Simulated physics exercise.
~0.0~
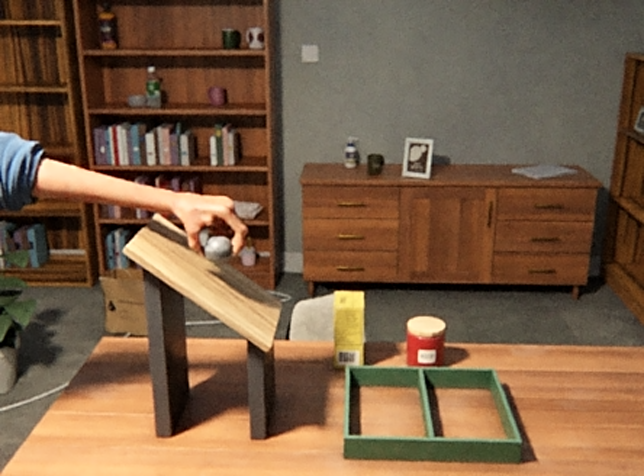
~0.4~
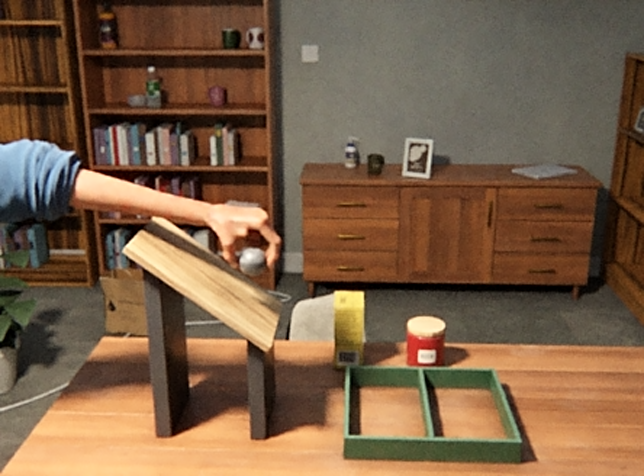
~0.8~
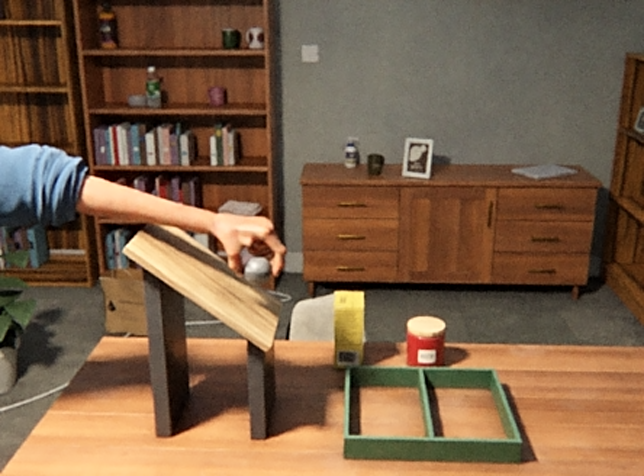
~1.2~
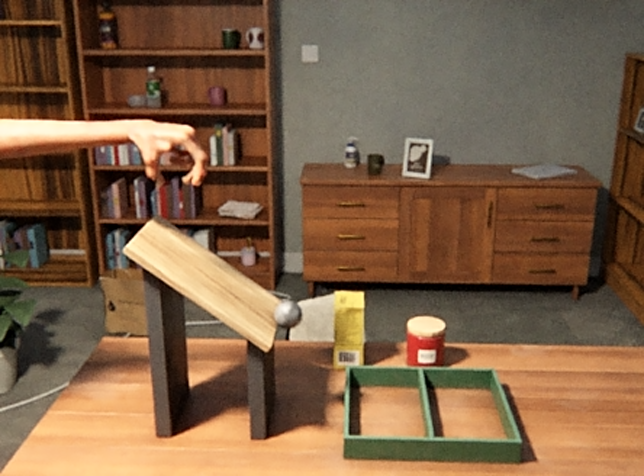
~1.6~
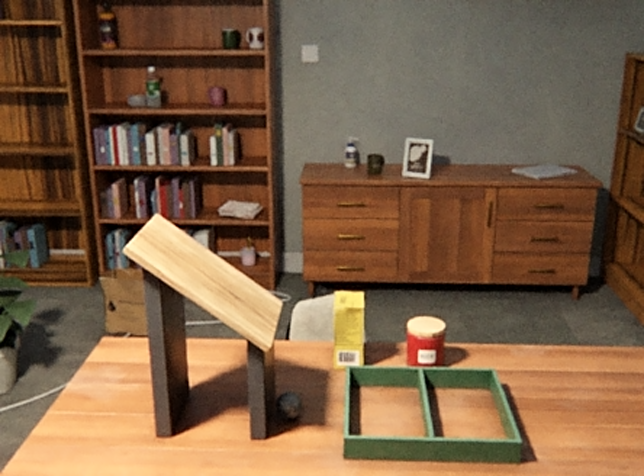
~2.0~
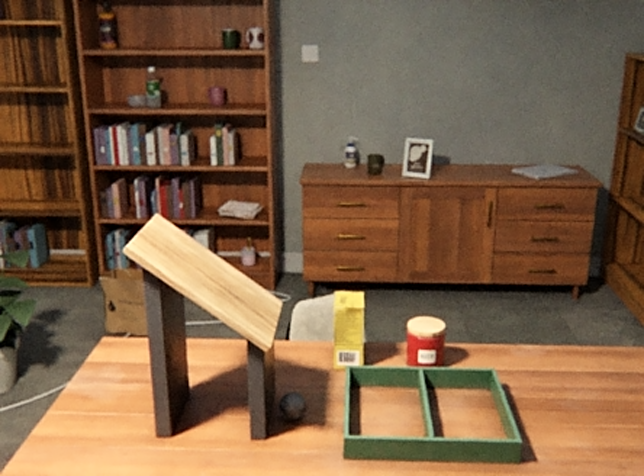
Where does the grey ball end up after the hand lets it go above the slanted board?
It ends up outside the green tray, resting on the table between the board's shorter support and the tray.
